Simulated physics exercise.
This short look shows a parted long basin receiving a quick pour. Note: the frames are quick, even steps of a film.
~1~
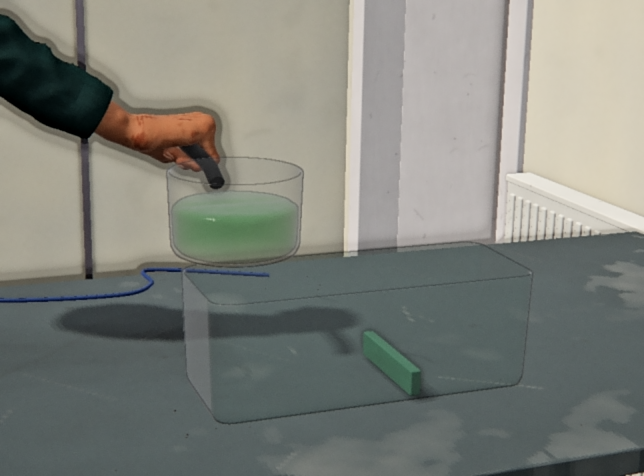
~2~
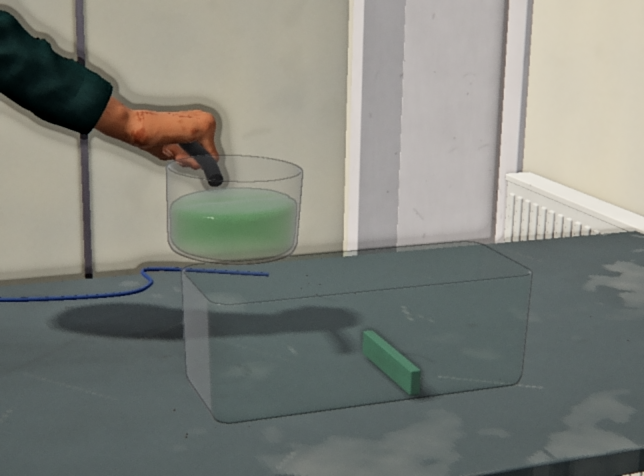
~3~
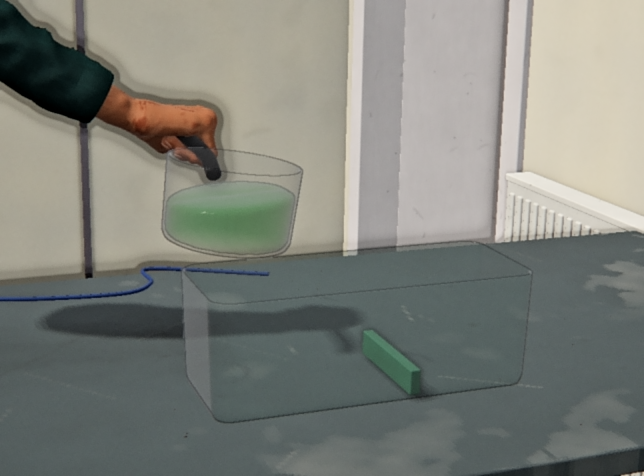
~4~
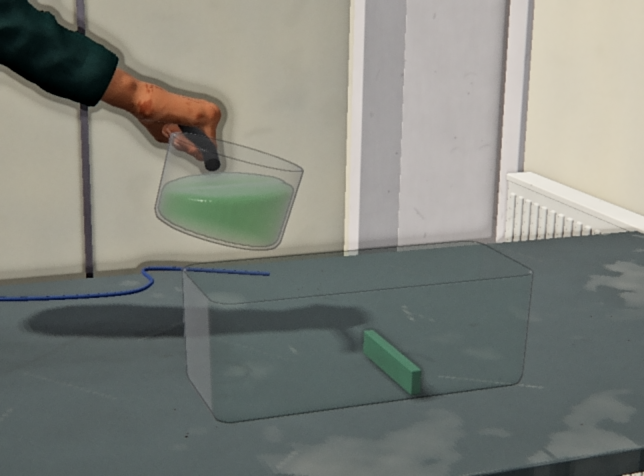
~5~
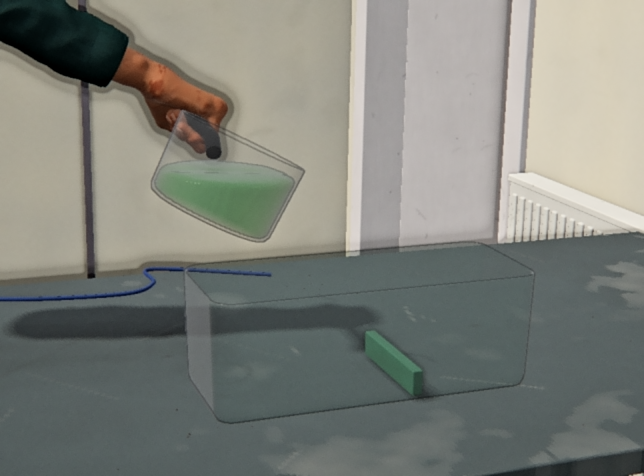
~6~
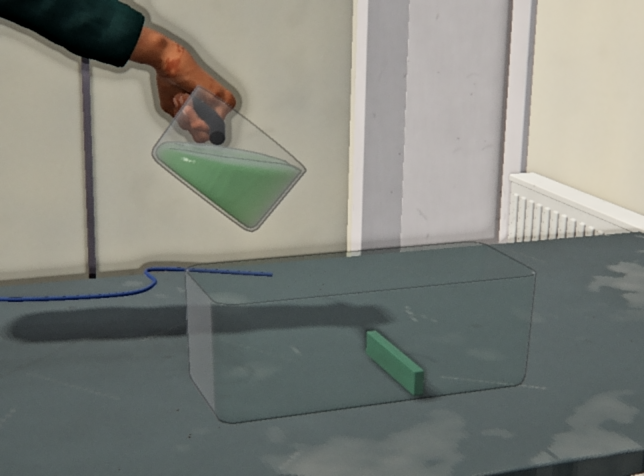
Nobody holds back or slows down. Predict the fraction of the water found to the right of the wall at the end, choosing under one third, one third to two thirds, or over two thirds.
The part right of the wall will probably range from one third to two thirds.
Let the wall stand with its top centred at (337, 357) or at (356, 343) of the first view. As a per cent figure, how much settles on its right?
Well, it's close to 85 per cent for the first one, then 85 per cent for the other.
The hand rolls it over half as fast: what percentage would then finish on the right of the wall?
It comes to 35 per cent or so.
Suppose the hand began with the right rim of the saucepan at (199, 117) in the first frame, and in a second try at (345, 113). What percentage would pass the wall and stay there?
Around 25 percent first, around 70 percent second.
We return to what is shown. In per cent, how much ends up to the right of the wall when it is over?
Some 55 parts in a hundred.
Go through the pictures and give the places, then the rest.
In the first picture, tilt 0°; pouring edge (298, 169); surface from (172, 208) to (294, 200); the long basin's rim runs from (195, 288) to (506, 259); the wall's top is at (391, 352).
In the second picture, tilt 2°; pouring edge (298, 168); surface from (171, 207) to (292, 195).
In the third picture, tilt 7°; pouring edge (298, 168); surface from (168, 202) to (290, 189).
In the fourth picture, tilt 16°; pouring edge (298, 168); surface from (162, 191) to (289, 181).
In the fifth picture, tilt 27°; pouring edge (299, 169); surface from (159, 172) to (290, 173).
In the sixth picture, tilt 40°; pouring edge (299, 169); surface from (158, 146) to (296, 163).
A moment on, the saucepan is tipped on its side and 47 per cent is still to pour, 6 is left of the wall and 0 right of it.
Next, the saucepan is tipped right over and 10 per cent is still to pour, 21 is left of the wall and 52 right of it.
Then the saucepan is tipped right over and 1 per cent is still to pour, 37 is left of the wall and 56 right of it.
Later the saucepan is tipped right over and 0 per cent is still to pour, 44 is left of the wall and 53 right of it.
Finally, 45 per cent lies left of the wall, 53 right of it and 2 outside.
